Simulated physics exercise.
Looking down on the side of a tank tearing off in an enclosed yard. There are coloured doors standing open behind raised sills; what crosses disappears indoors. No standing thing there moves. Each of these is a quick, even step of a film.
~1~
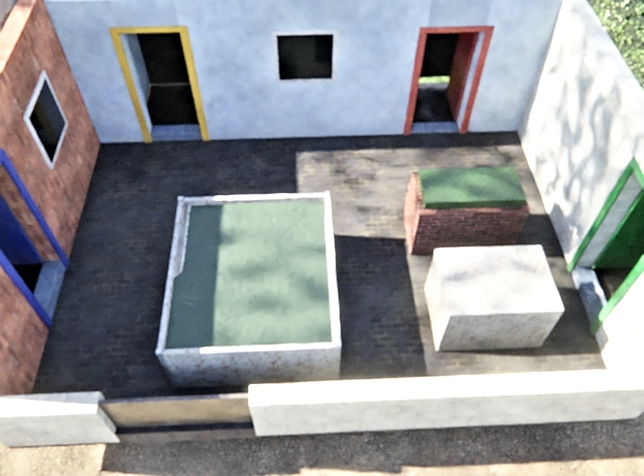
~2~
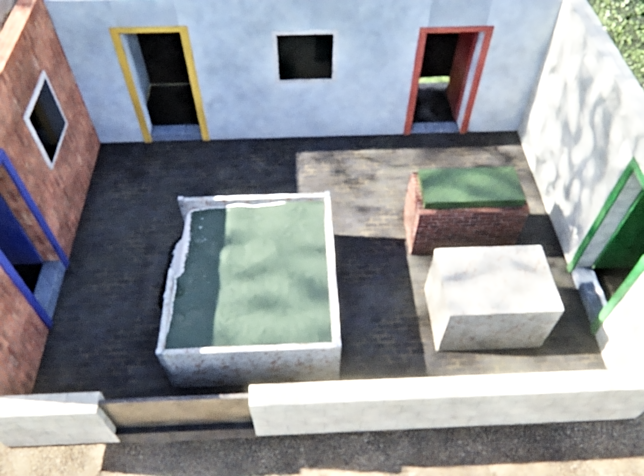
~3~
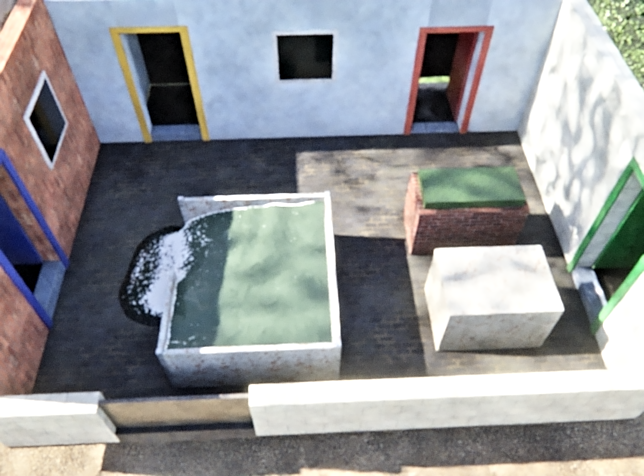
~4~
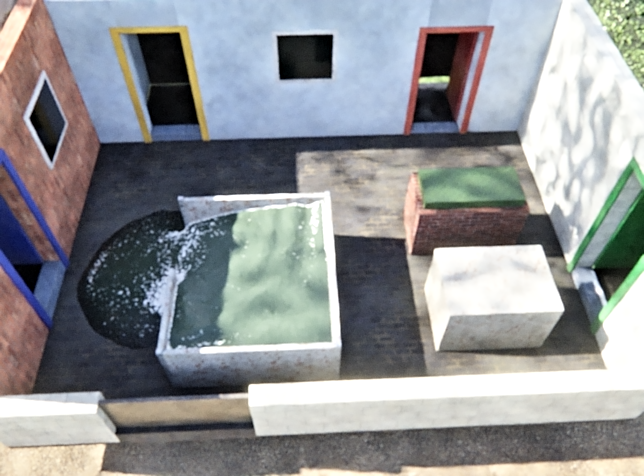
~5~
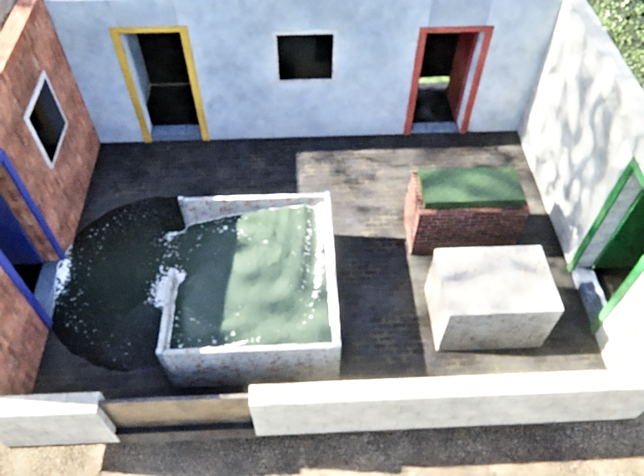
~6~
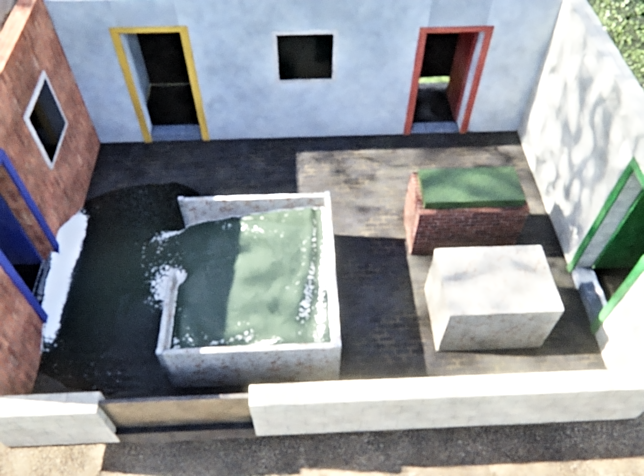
Green water bursting through the left side of a walled tank, spreading across a dark yard and foaming against the brick wall.
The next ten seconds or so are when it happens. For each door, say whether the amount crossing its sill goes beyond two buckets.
One by one: The red door goes beyond what's allowed there; the green door stays inside what's allowed there; the blue door goes beyond what's allowed there; the yellow door goes beyond what's allowed there.
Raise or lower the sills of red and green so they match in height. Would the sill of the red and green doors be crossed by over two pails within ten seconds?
Result: Red door comes in below; green door ends up above the limit.
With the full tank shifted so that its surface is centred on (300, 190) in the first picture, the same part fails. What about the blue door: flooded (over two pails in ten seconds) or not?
Well, in that setup the blue door remains below.
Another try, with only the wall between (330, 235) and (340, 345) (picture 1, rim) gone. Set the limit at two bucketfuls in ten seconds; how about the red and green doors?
Red door exceeds the limit, green door exceeds the limit.
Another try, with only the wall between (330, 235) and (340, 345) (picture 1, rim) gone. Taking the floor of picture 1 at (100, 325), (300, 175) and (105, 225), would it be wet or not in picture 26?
In turn: Untouched, then inundated, then untouched.
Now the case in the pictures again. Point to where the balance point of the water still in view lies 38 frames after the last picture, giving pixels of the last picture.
The water's middle lies around (261, 258).
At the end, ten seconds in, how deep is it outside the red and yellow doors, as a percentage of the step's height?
Estimate, in order: 300 and 80 percent.
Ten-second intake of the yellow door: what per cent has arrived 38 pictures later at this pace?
Share by then: About 90 in a hundred.
A moment on, water covers 25 % of the floor; the red door not reached, the green door not reached, the blue door far over two buckets in, the yellow door not reached.
Next, water covers 30 % of the floor; the red door not reached, the green door not reached, the blue door far over two buckets in, the yellow door wet at the sill, nothing in.
Then, water covers 65 % of the floor; the red door wet at the sill, nothing in, the green door not reached, the blue door far over two buckets in, the yellow door over two buckets in.
Later, water covers 95 % of the floor; the red door wet at the sill, nothing in, the green door wet at the sill, nothing in, the blue door far over two buckets in, the yellow door over two buckets in.
In the end, water covers 100 % of the floor; the red door over two buckets in, the green door wet at the sill, nothing in, the blue door far over two buckets in, the yellow door far over two buckets in.
